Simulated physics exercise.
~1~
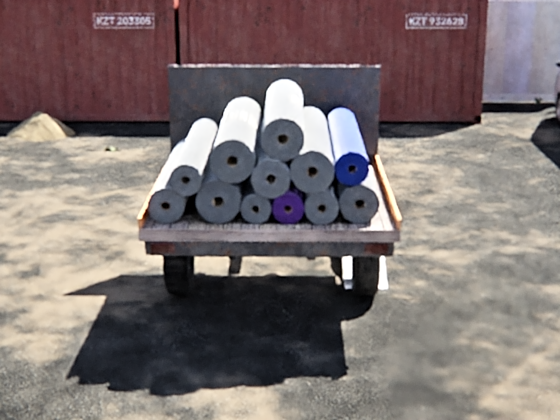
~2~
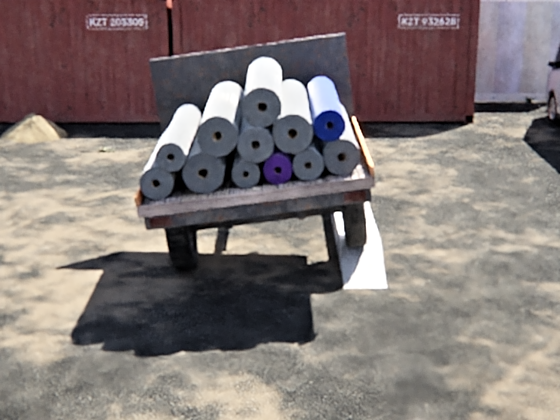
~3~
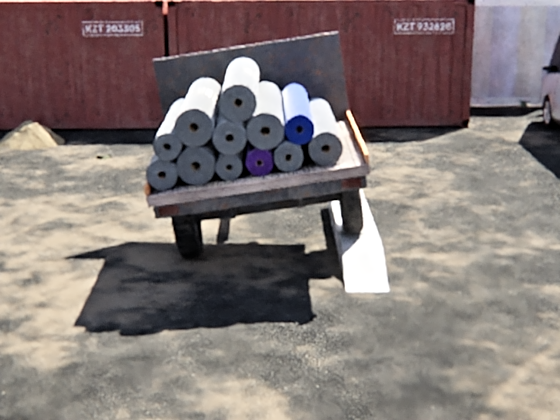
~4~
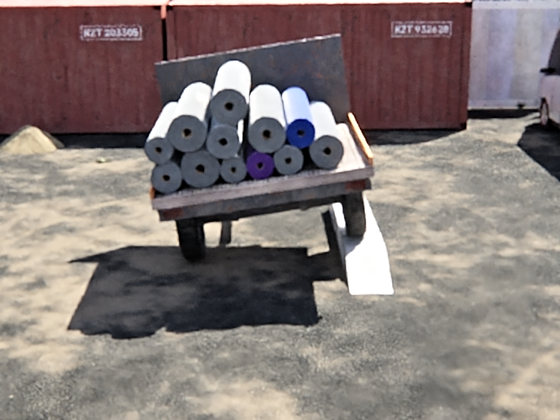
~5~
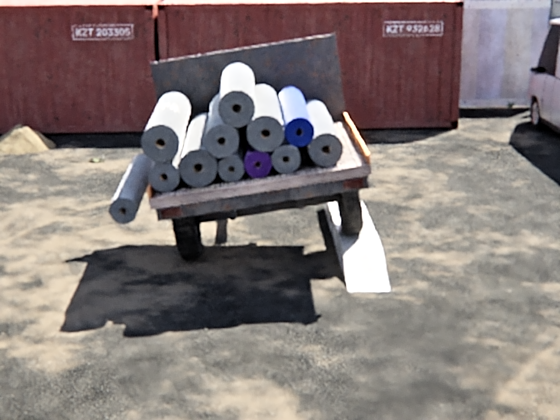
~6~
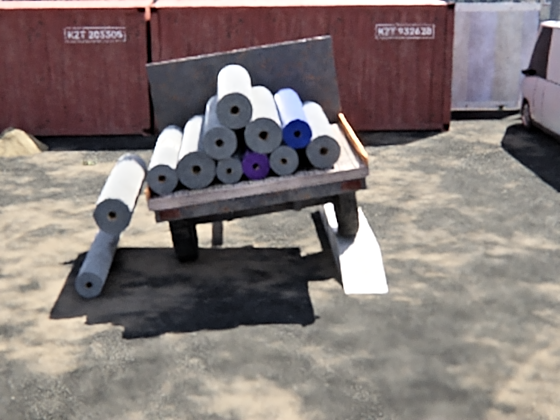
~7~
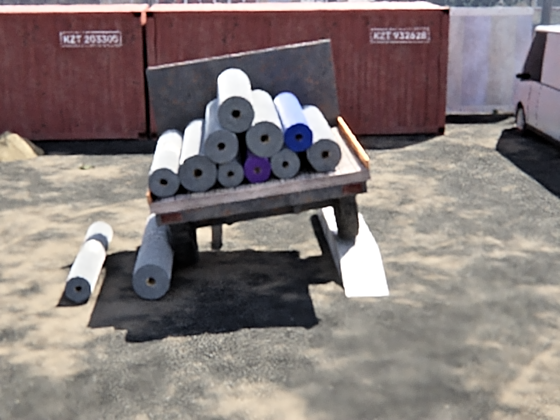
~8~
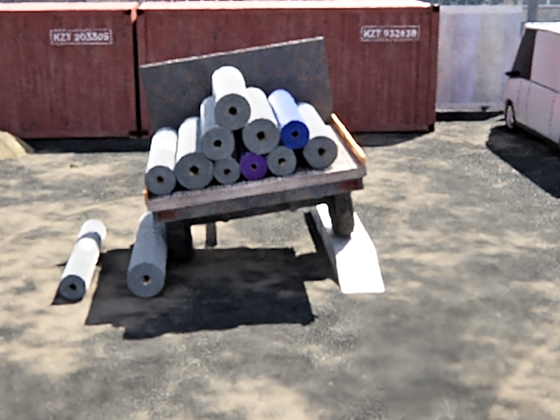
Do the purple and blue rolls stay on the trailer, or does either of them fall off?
Both stay on the trailer, with the purple roll on the deck and the blue one resting on top of other rolls.
